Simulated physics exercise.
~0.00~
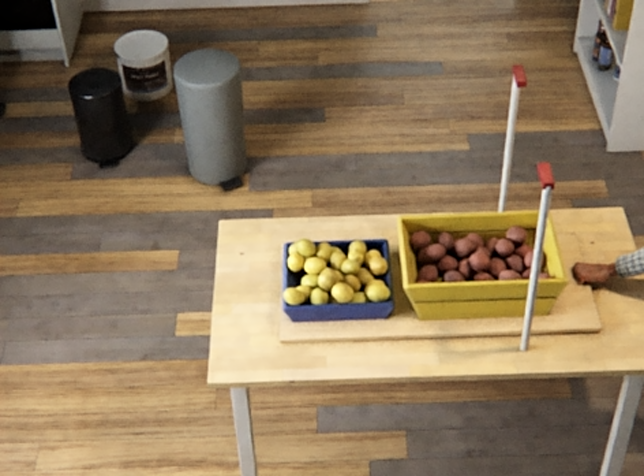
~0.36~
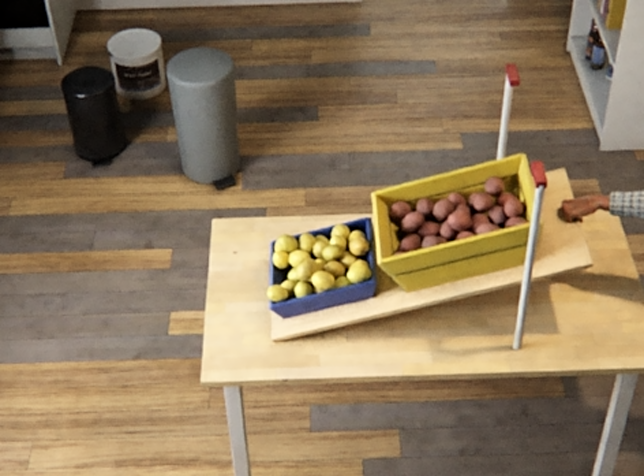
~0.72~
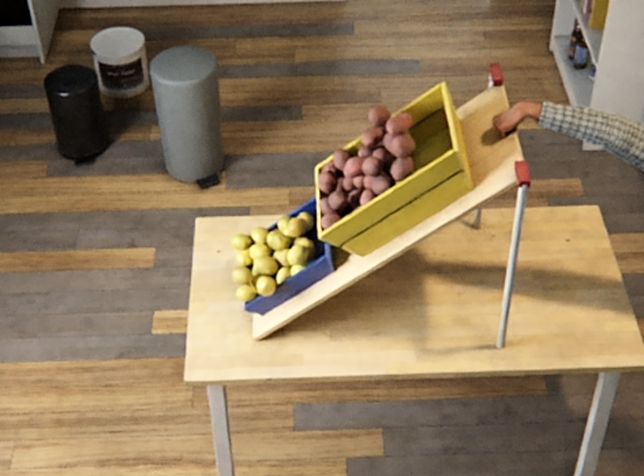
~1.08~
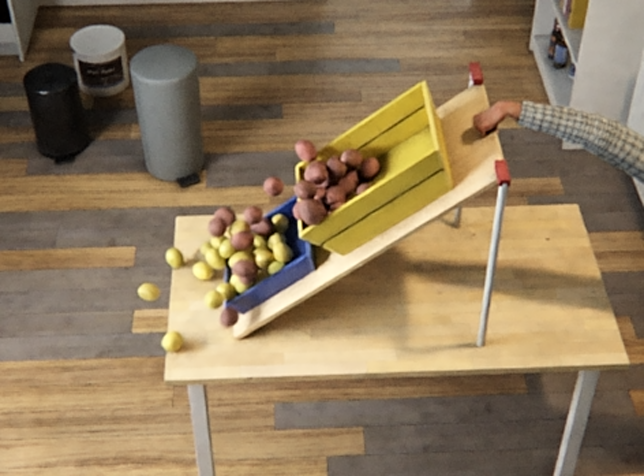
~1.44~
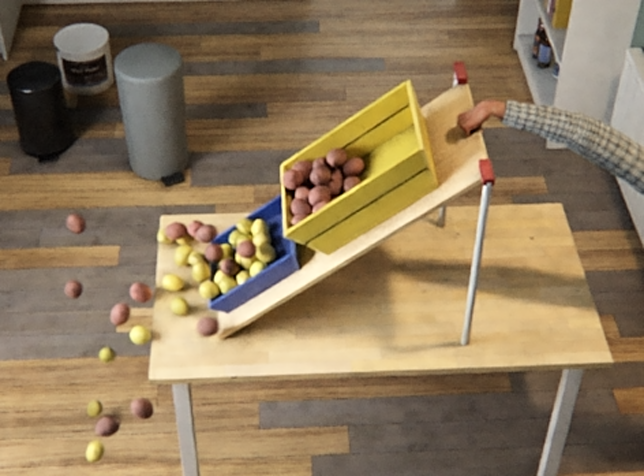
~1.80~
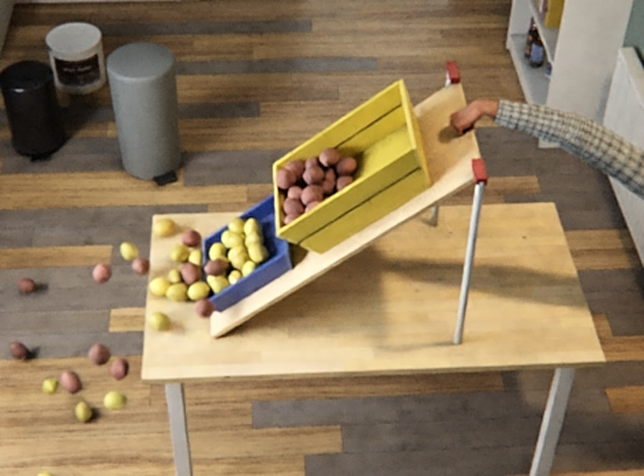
Hand lifting one end of a hinged board until it stops steeply tilted, sending lemons and red potatoes spilling leftward off the table.
